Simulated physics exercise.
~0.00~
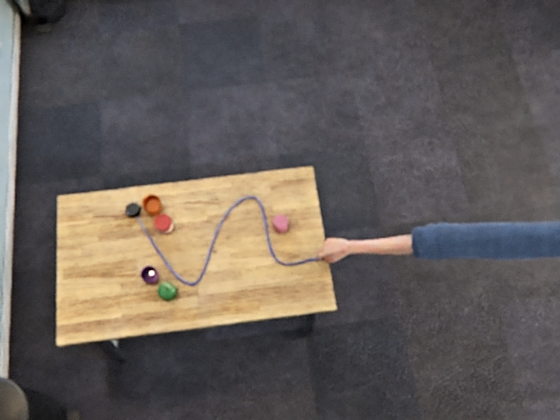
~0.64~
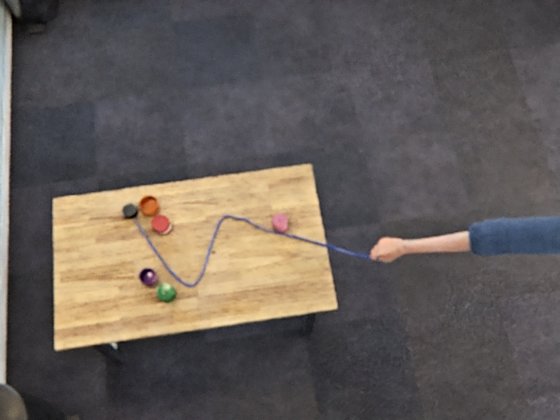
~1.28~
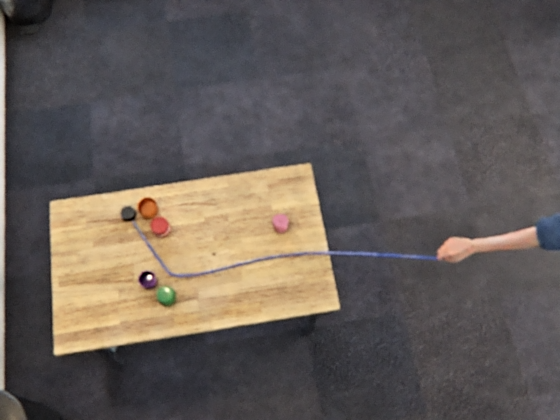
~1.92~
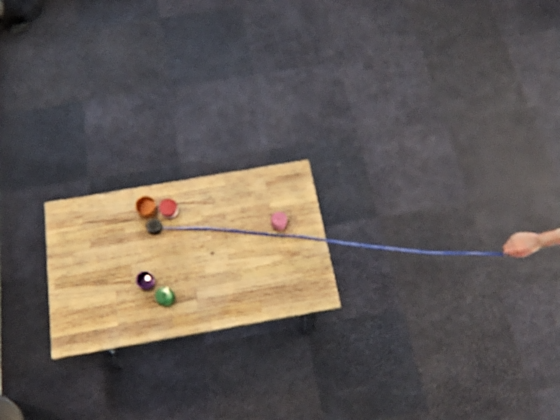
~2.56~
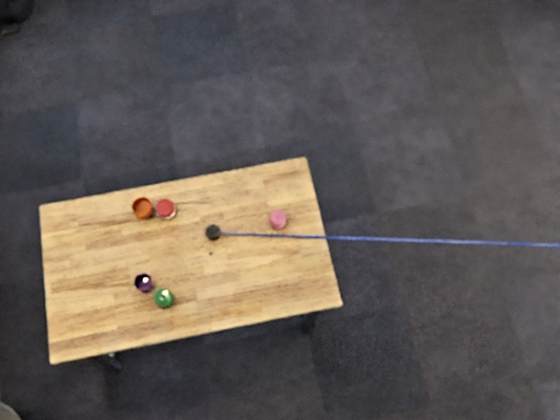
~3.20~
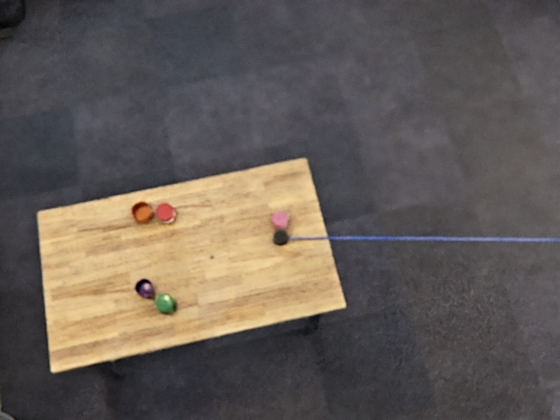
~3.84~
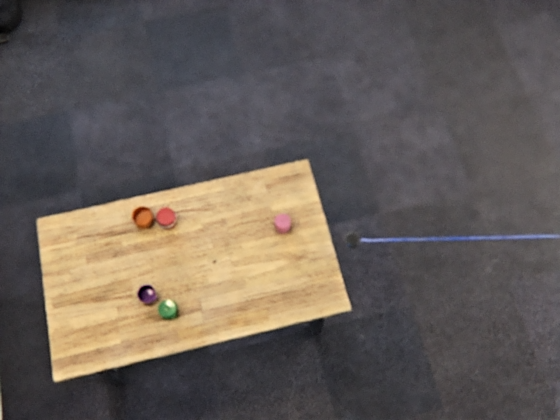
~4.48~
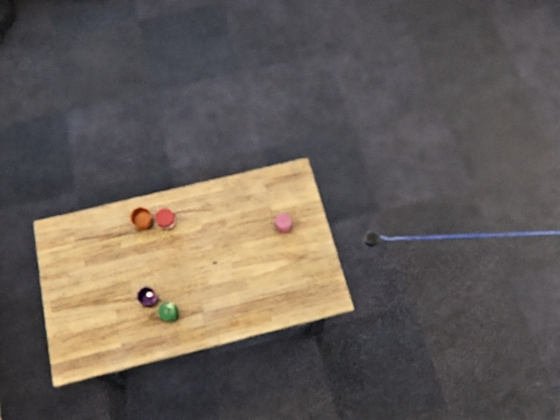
A hand at the right pulls a long blue cable lying in curves across a light wooden table, seen from above on a dark carpeted floor. The cable leads to a small black lamp base at the upper left, beside an orange cup and a red tin, with a purple mug and green pot below and a pink pot near the right edge. As the hand moves right, the cable straightens, and the black base shifts, nudging the red tin slightly up and right. The base then slides across the table, passing just below the pink pot. It leaves the right edge and ends beyond the table, still on the taut cable, while the others remain standing on top.
